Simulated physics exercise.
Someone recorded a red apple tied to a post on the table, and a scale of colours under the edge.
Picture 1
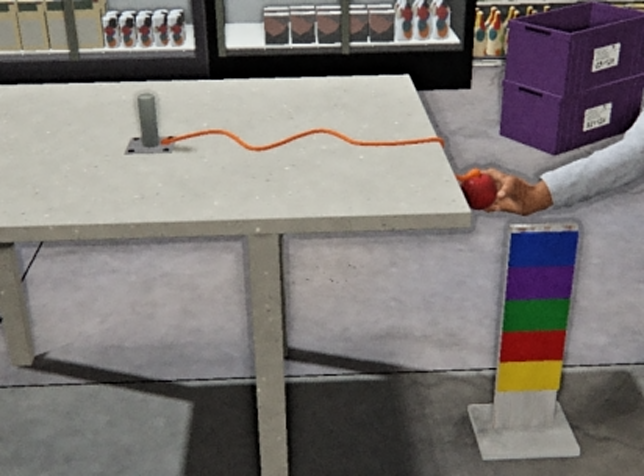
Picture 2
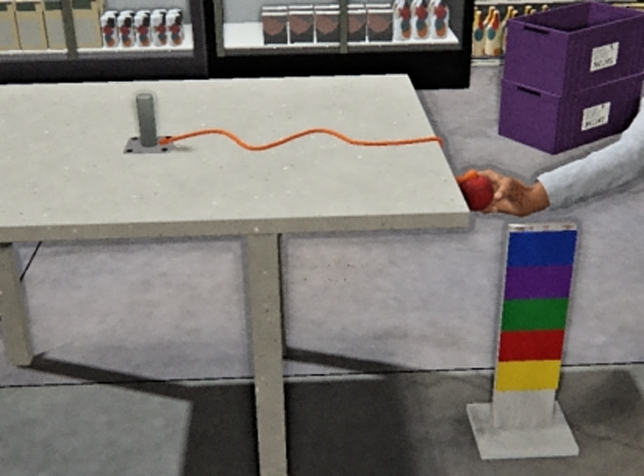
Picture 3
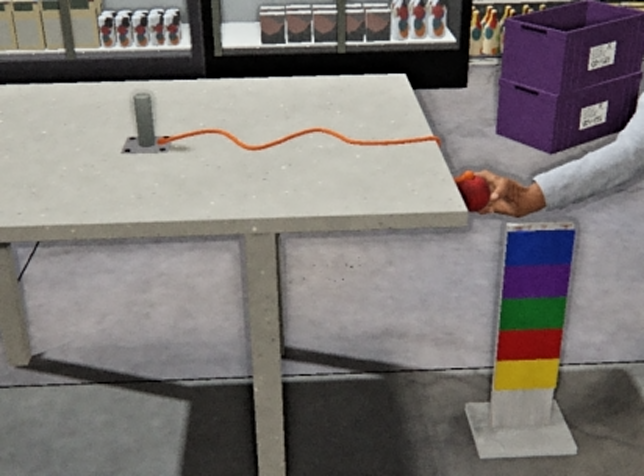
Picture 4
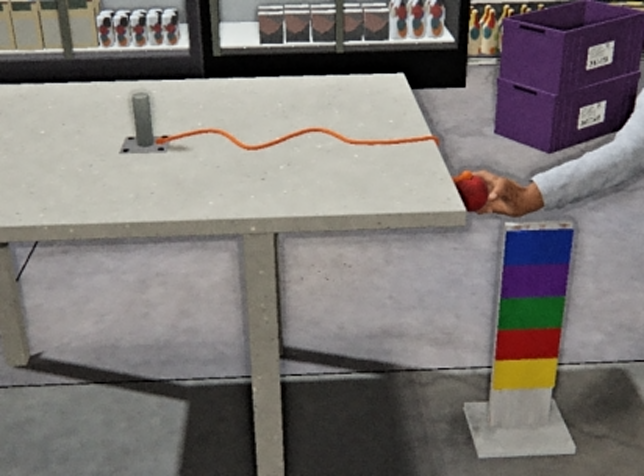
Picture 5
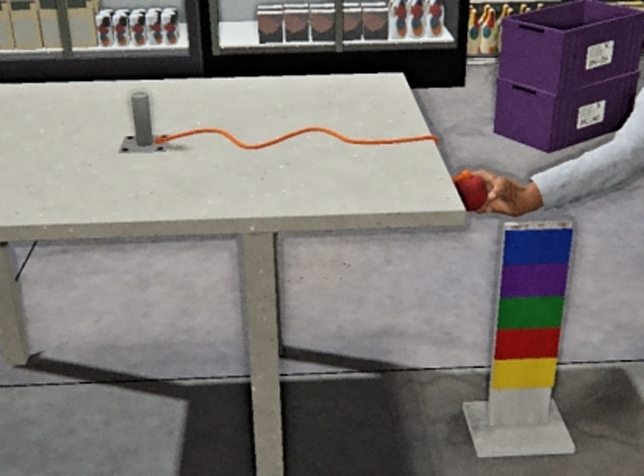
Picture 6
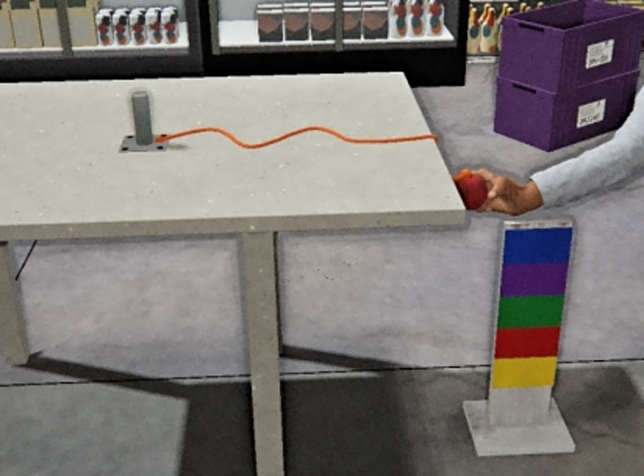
In a shop-like room with shelves behind, an orange cord runs in gentle waves from a small post on a pale table to its right edge, where a hand holds a red apple above a striped colour scale. The hand keeps its grip and barely moves throughout.
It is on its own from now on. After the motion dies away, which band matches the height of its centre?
The purple one.
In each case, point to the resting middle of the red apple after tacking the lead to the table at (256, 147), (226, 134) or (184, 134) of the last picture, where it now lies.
Roughly (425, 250), (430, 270) and (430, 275).
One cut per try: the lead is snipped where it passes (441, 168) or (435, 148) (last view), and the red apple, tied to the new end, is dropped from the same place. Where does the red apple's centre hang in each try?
Case by case it comes to about (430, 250) and then about (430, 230).
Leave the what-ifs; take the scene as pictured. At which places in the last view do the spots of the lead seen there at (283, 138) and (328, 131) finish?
Around (329, 138), then around (387, 137).
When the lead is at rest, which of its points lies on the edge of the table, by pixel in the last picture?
It's the bit near (365, 142).
Soon after, apple near (416, 282); level with purple.
Then, apple near (440, 283); level with purple.
At rest, apple near (430, 283); level with purple. The purple one.
